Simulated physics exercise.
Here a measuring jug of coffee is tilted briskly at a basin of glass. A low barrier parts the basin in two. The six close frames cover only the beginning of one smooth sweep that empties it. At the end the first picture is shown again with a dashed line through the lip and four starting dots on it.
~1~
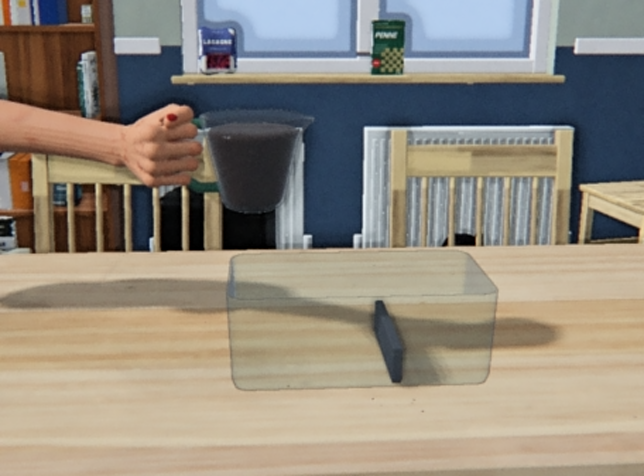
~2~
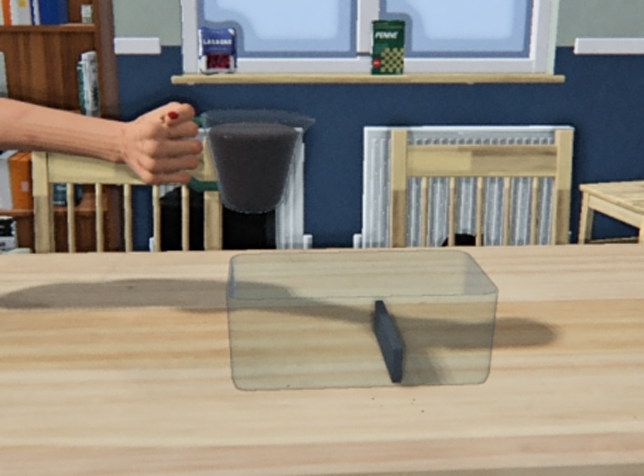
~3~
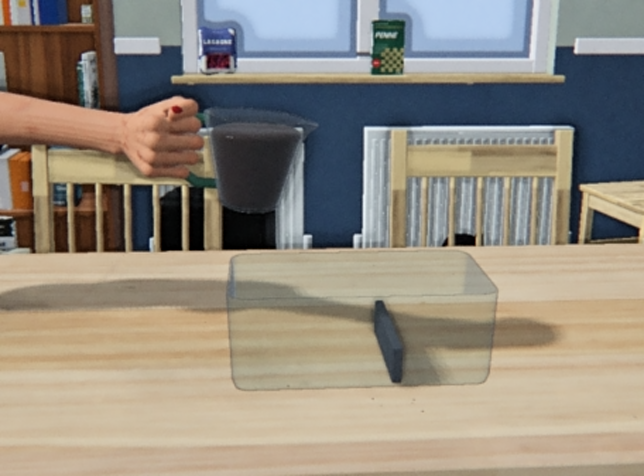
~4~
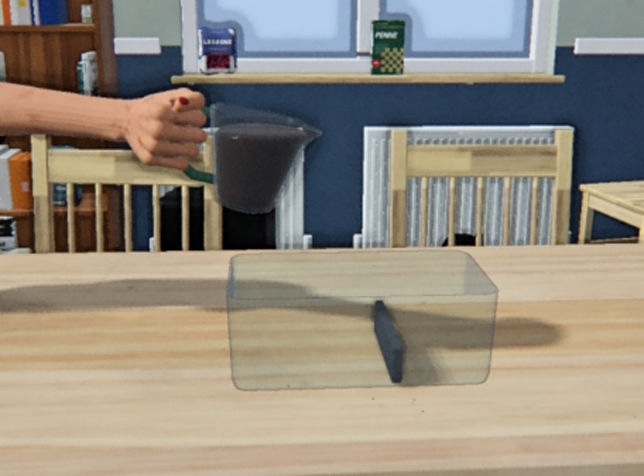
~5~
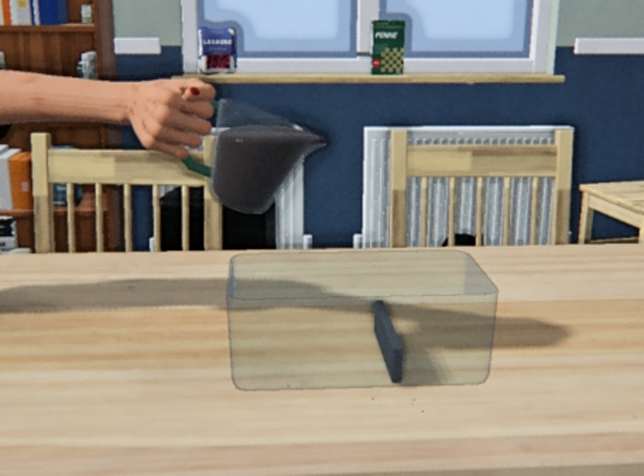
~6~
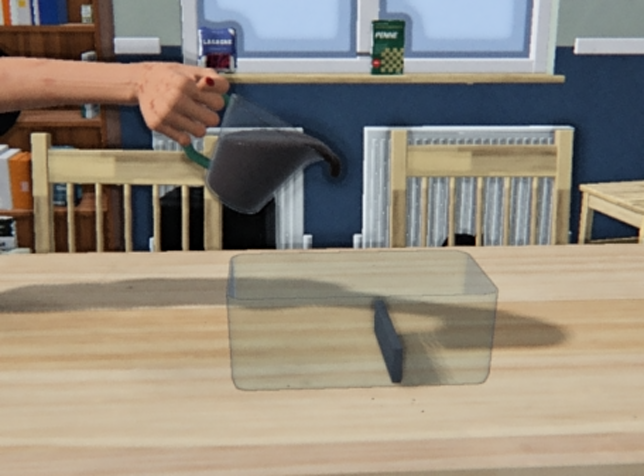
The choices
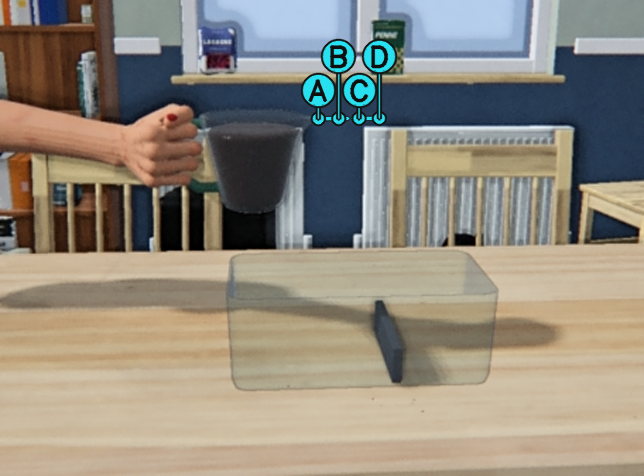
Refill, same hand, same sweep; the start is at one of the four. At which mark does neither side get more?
B beats the others.
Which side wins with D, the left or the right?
More ends on the right.
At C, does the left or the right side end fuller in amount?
The right one.
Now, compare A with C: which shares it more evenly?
Here it is spot C.
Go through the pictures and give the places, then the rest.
Upright, lip at (313, 118); basin from (232, 388) to (488, 380); top of the wall at (388, 322); nothing has left yet.
Upright, lip at (314, 120); nothing has left yet.
Tipped about 6°, lip at (317, 124); nothing has left yet.
Tipped about 13°, lip at (320, 132); nothing has left yet.
Tipped about 22°, lip at (324, 143); nothing has left yet.
Tipped about 33°, lip at (326, 157); coffee is over the lip, down to (334, 173).
On the marked copy, A at (318, 118); B at (338, 118); C at (359, 118); D at (379, 118).
With A, about 82 % ends left of the wall and 16 % right of it.
With B, about 53 % ends left of the wall and 46 % right of it.
With C, about 25 % ends left of the wall and 73 % right of it.
With D, about 12 % ends left of the wall and 85 % right of it.
